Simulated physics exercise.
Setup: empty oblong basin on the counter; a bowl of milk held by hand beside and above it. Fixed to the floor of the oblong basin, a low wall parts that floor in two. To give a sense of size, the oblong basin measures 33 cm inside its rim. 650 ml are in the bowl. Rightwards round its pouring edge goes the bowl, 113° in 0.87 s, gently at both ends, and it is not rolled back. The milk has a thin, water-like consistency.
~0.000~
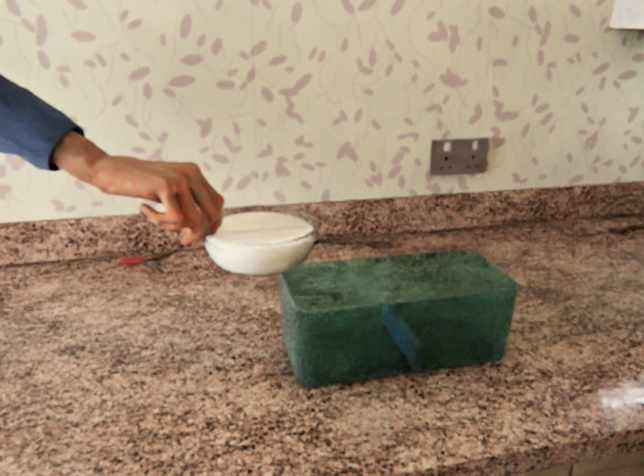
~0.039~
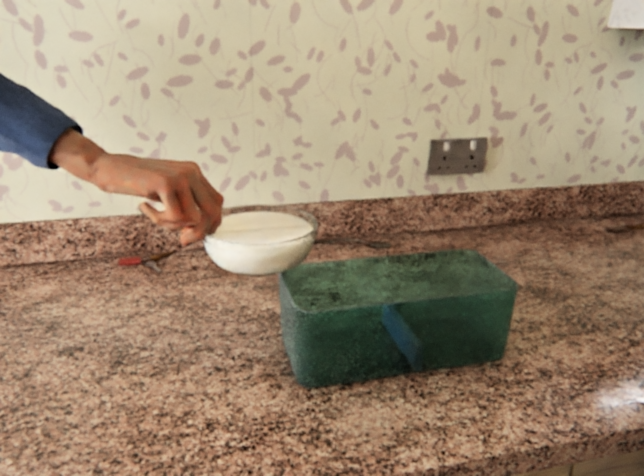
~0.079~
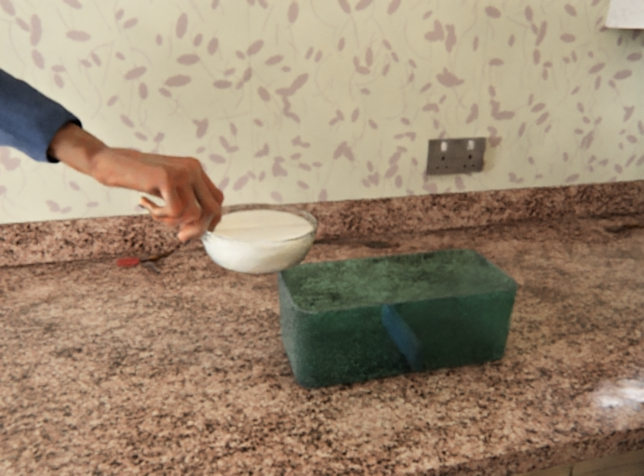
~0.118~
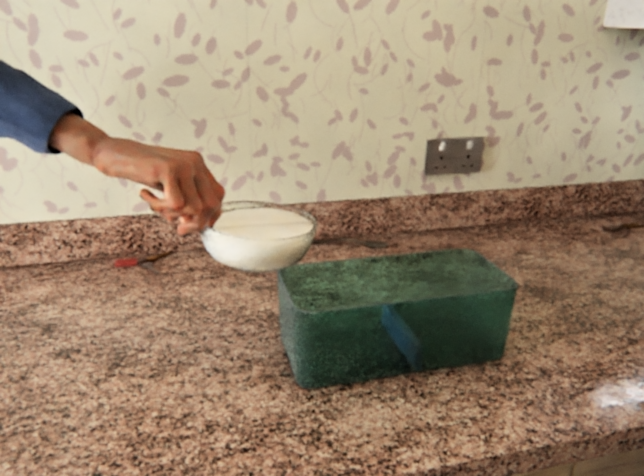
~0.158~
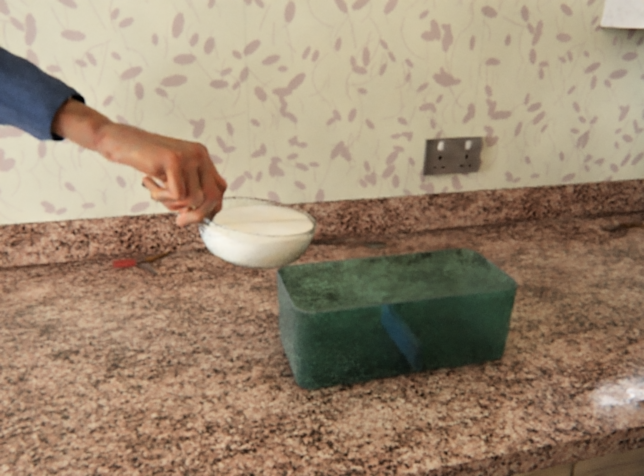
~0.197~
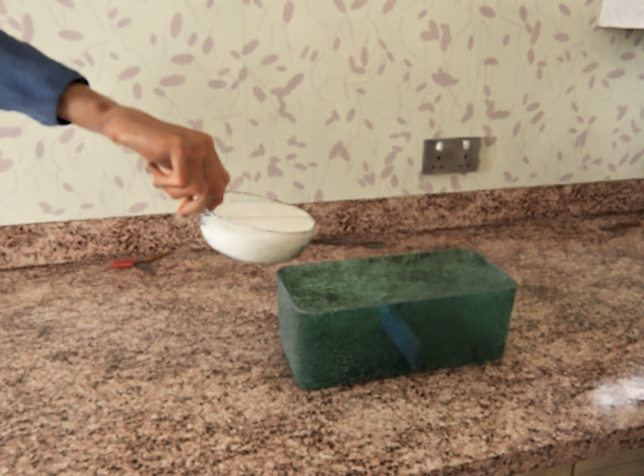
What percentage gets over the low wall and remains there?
19 %.
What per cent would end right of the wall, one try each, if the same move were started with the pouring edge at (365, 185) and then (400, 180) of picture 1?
The first try gives 80 percent and the second 60 percent.
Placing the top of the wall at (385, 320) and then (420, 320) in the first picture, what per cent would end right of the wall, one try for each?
Around 55 and 10 percent, in that order.
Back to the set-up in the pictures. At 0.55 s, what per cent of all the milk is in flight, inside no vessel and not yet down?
54 %.
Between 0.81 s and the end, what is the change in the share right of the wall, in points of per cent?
Result: An increase, close to 5.
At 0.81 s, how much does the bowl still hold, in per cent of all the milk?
Share remaining: Approx. 0 %.
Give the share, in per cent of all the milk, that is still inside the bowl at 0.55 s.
Still held: Roughly 30 % of the total.
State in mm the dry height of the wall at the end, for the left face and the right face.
Left: Roughly 18 mm; right: Roughly 34 mm.
After 0.55 s the tilt is 79° and 29 per cent is still to pour, 18 is left of the wall and 0 right of it.
After 0.81 s the tilt is 112° and 0 per cent is still to pour, 81 is left of the wall and 15 right of it.
After 1.08 s the tilt is 113° and 0 per cent is still to pour, 83 is left of the wall and 15 right of it.
After 1.37 s the tilt is 113° and 0 per cent is still to pour, 79 is left of the wall and 19 right of it.
In the end 79 per cent lies left of the wall, 19 right of it and 2 outside.
